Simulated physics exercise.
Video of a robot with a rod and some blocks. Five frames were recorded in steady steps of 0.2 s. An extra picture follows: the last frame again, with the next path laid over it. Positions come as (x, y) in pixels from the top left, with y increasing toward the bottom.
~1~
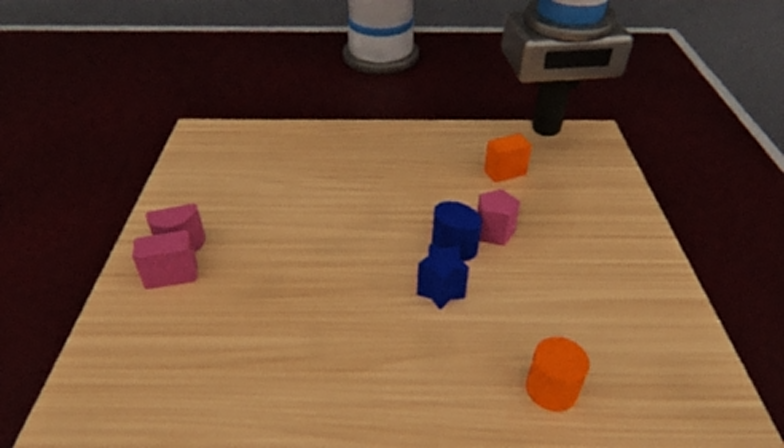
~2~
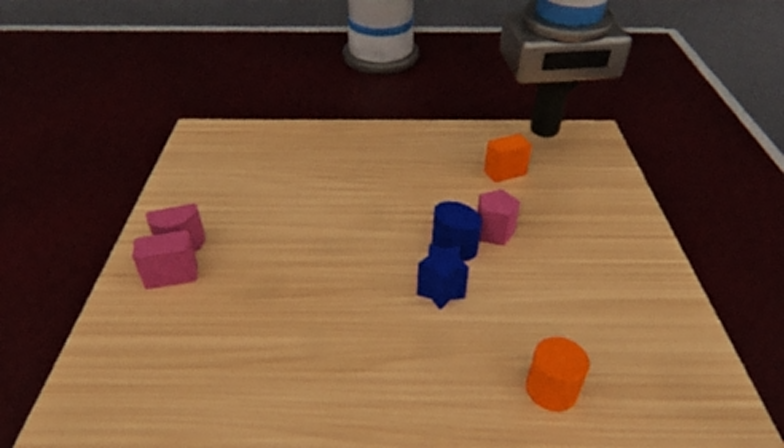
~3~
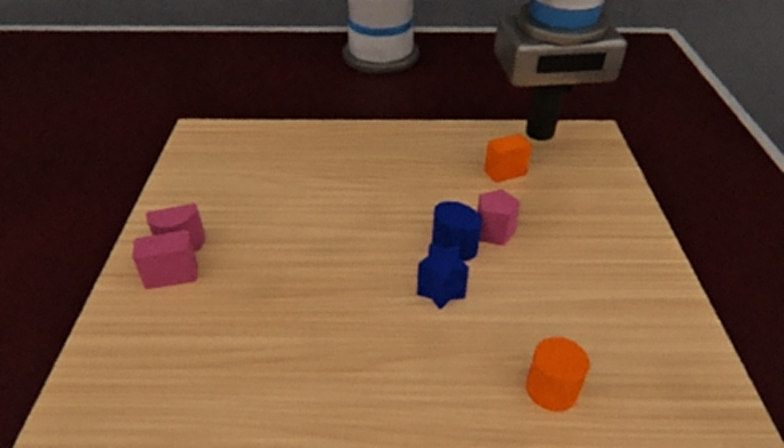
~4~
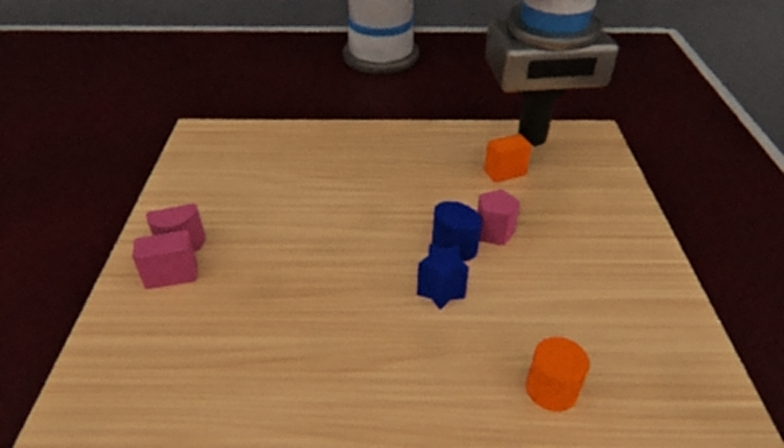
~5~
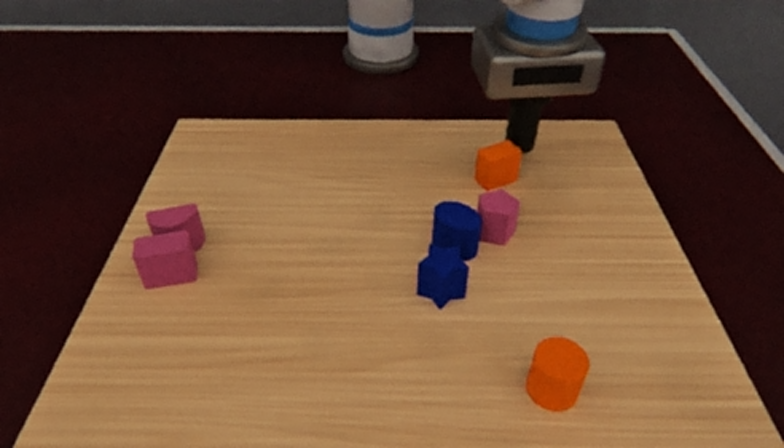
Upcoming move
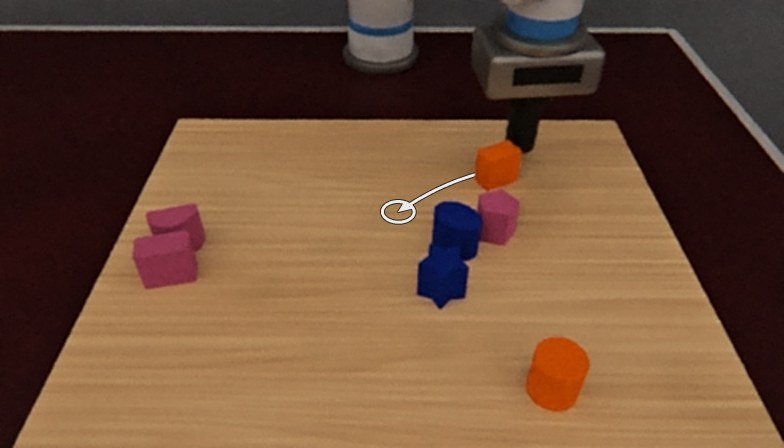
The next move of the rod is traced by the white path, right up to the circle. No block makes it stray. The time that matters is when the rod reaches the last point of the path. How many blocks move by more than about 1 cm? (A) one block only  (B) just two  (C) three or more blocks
Choice A: One block only.
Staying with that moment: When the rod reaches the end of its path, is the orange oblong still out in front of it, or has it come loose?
It is gone from the front.
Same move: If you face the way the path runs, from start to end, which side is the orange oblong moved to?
It goes toward the left-hand side.
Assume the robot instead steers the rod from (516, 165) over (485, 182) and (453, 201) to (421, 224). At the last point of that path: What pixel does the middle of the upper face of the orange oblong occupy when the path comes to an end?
At the end it should sit near (428, 220).
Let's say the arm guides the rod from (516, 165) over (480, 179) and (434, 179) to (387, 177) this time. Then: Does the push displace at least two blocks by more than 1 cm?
The answer is no.
The line goes from (516, 165) over (454, 182) to (398, 212).
The first path, step by step. One third of the way, rod at (476, 156); orange oblong at (475, 166), turned 60° anticlockwise.
Two thirds of the way, rod at (436, 172); orange oblong at (458, 181).
At the end, rod at (399, 193); blue oval unmoved; orange oblong at (455, 183), turned 145° anticlockwise.
